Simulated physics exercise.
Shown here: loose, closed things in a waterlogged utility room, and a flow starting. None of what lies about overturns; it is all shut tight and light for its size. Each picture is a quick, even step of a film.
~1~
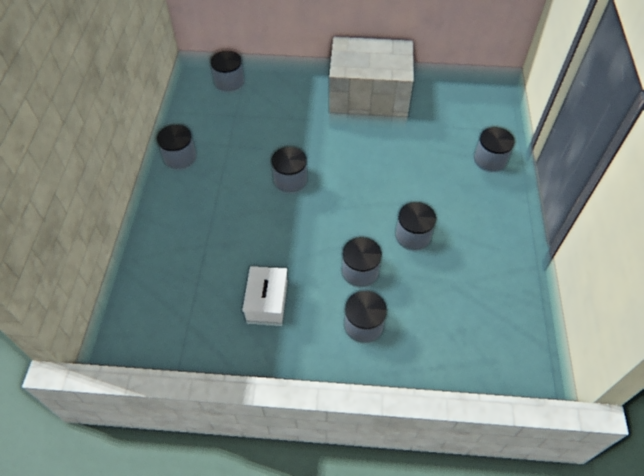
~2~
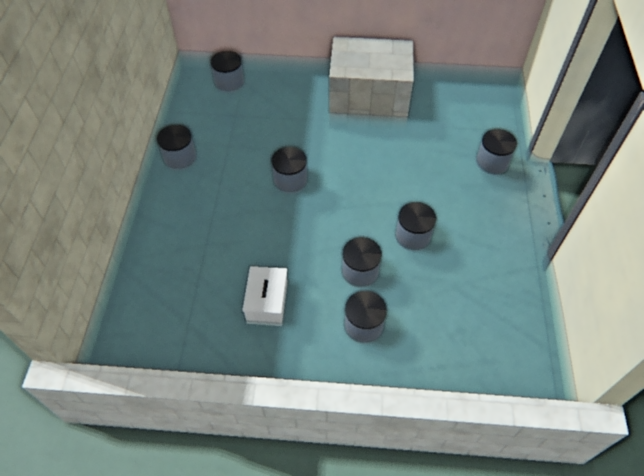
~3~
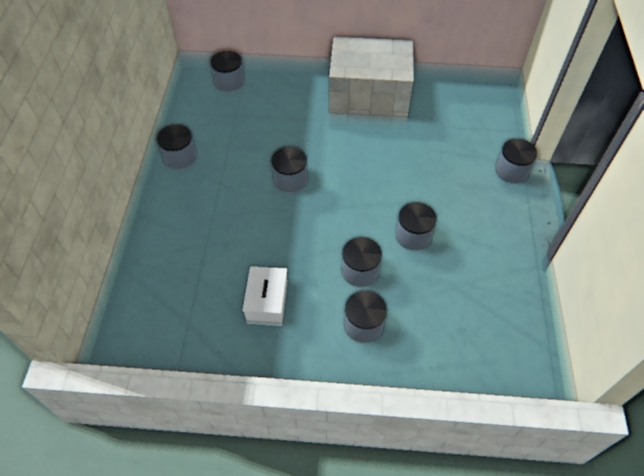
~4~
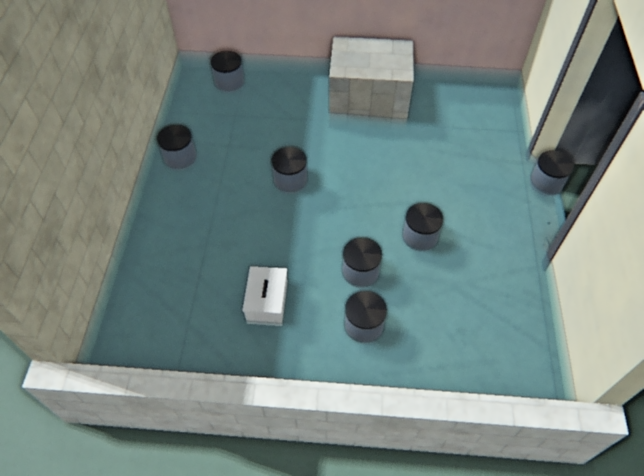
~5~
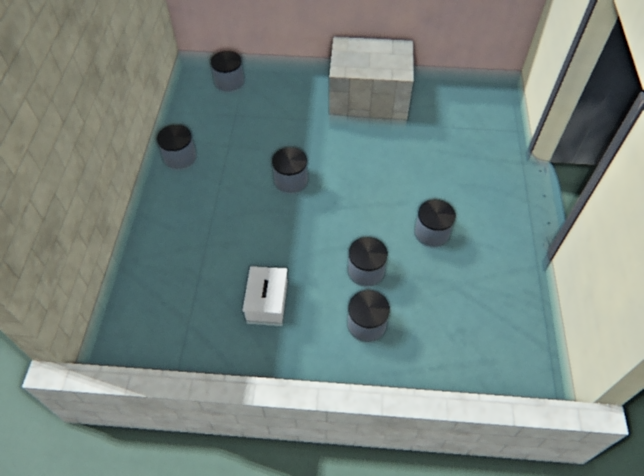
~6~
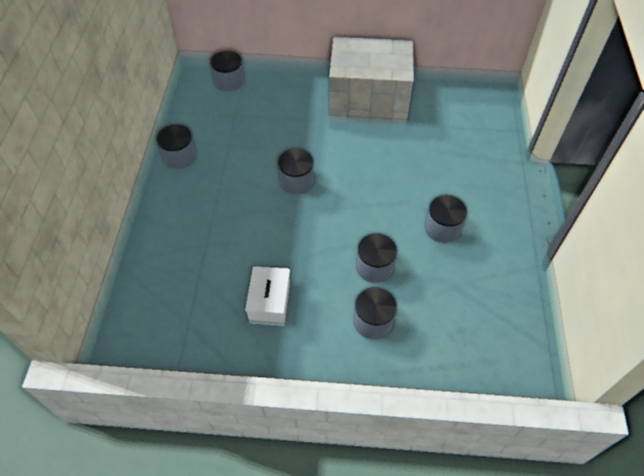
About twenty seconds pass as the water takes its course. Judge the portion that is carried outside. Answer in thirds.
Two thirds or more.
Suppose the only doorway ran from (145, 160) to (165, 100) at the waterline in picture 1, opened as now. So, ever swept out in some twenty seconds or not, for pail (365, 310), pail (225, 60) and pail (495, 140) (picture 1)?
Outcome by item: Retained / exited / retained.
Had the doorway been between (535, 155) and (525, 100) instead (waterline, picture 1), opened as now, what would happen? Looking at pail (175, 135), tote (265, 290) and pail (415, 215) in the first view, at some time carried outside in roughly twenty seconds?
Retained; retained; lost.
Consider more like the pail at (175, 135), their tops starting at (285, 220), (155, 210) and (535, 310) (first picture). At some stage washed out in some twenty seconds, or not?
The three, in sequence: Departs, remains behind and departs.
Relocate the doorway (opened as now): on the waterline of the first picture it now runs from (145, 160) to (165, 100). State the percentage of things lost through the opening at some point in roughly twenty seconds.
Share reached: 50 %.
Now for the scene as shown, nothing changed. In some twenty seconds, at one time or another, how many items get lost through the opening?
I count 6.
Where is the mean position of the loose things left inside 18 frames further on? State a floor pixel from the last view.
About (347, 204).
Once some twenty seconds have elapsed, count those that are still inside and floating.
Number: 2.
A moment on, 1 of 8 are out; 7 afloat.
Next, 3 of 8 are out; 5 afloat.
Later, 5 of 8 are out; 3 afloat.
In the end, 6 of 8 are out; 2 afloat.
